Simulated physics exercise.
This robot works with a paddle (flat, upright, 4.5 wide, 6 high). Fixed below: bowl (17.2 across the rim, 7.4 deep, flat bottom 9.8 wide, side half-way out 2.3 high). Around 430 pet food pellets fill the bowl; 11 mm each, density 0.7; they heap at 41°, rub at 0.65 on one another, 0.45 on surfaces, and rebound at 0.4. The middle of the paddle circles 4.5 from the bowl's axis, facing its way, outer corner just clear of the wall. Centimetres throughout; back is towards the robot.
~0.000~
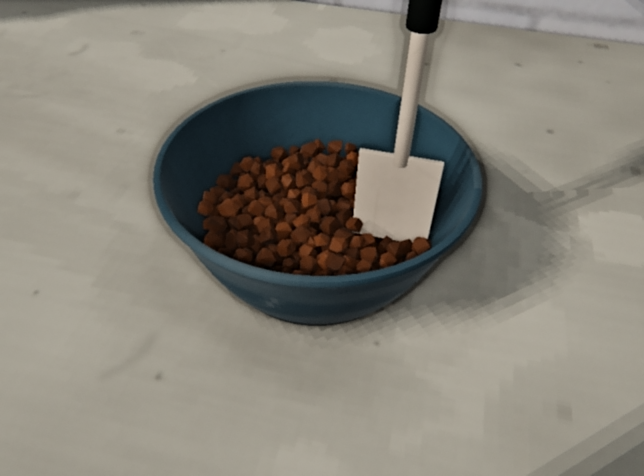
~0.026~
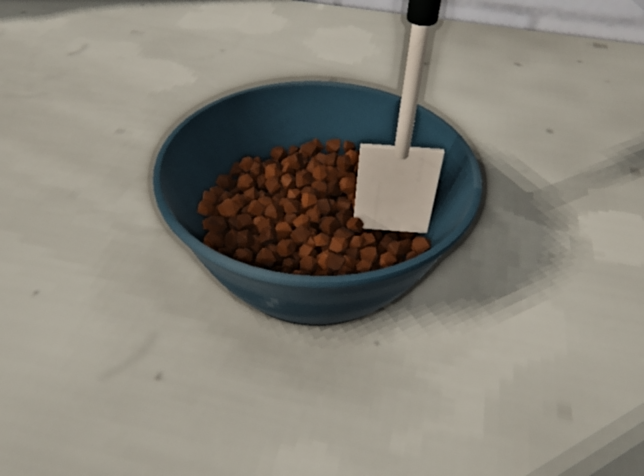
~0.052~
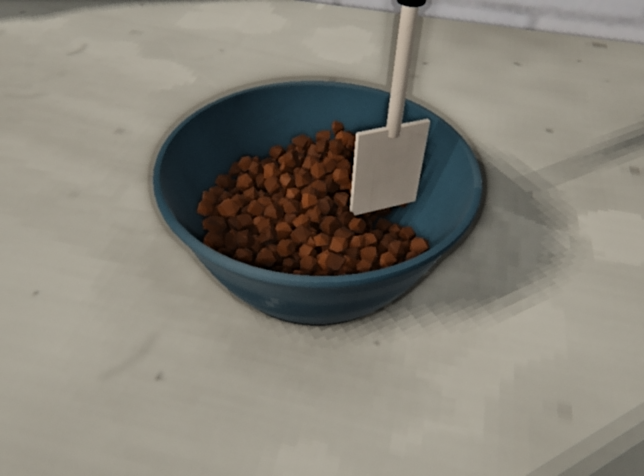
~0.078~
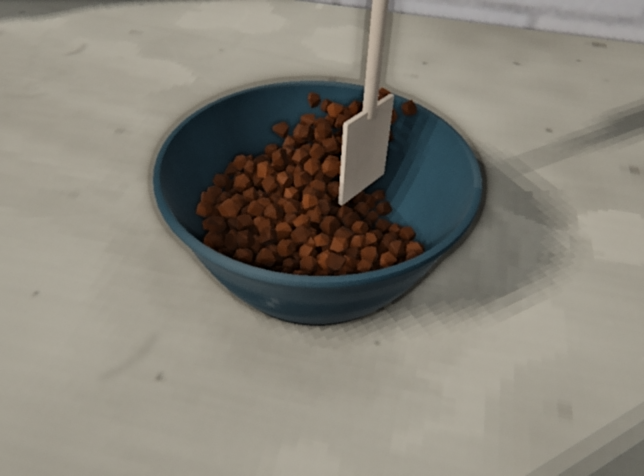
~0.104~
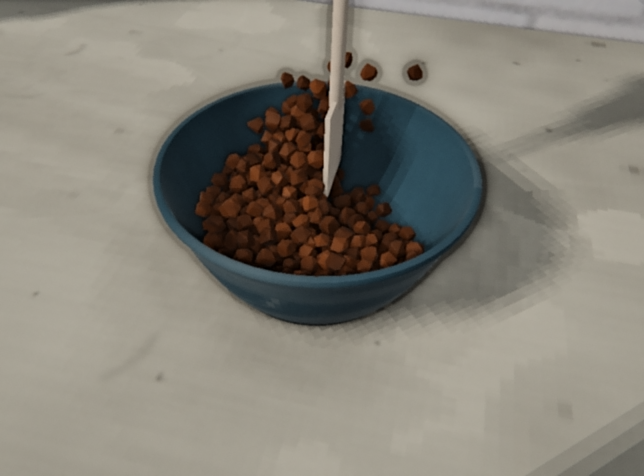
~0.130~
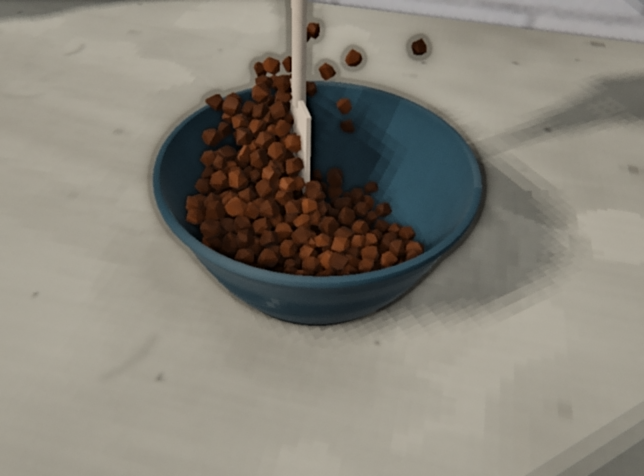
At the start, a white paddle with a black handle stands at the right side of a blue bowl of brown pellets. It rises slightly, then sweeps leftward along the back of the bowl while turning edge-on, pushing pellets into a heap at the back left as several fly above the rim.
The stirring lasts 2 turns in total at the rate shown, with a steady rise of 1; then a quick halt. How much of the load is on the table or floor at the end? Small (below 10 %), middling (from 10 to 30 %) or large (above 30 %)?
Share on the table or floor: Large (above 30 %).
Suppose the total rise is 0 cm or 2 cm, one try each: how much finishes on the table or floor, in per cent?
Some 50 and 35 per cent.
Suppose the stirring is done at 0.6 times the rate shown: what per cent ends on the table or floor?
Some 30 per cent.
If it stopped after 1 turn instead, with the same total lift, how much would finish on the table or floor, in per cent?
Then about 25 per cent.
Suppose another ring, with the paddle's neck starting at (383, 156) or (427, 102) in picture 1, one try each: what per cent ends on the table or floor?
Some 45 and 0 per cent.
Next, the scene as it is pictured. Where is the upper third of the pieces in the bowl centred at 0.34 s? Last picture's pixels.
Around (417, 192).
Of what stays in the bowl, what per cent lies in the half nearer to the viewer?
About 45 per cent.
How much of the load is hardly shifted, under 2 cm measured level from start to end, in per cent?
Some 20 per cent.
After 0.34 s, 351° round, highest piece 12 above the table; 328 in the bowl, 31 on the table or floor, 75 in flight or on the tool.
After 0.56 s, 222° round, highest piece 10 above the table; 269 in the bowl, 142 on the table or floor, 23 in flight or on the tool.
After 0.87 s, 0° round, highest piece 9 above the table; 255 in the bowl, 177 on the table or floor, 2 in flight or on the tool.
After 1.57 s, 0° round, highest piece 5 above the table; 255 in the bowl, 179 on the table or floor.
In the end, 255 in the bowl, 179 on the table or floor. That is 41 % on the table or floor.
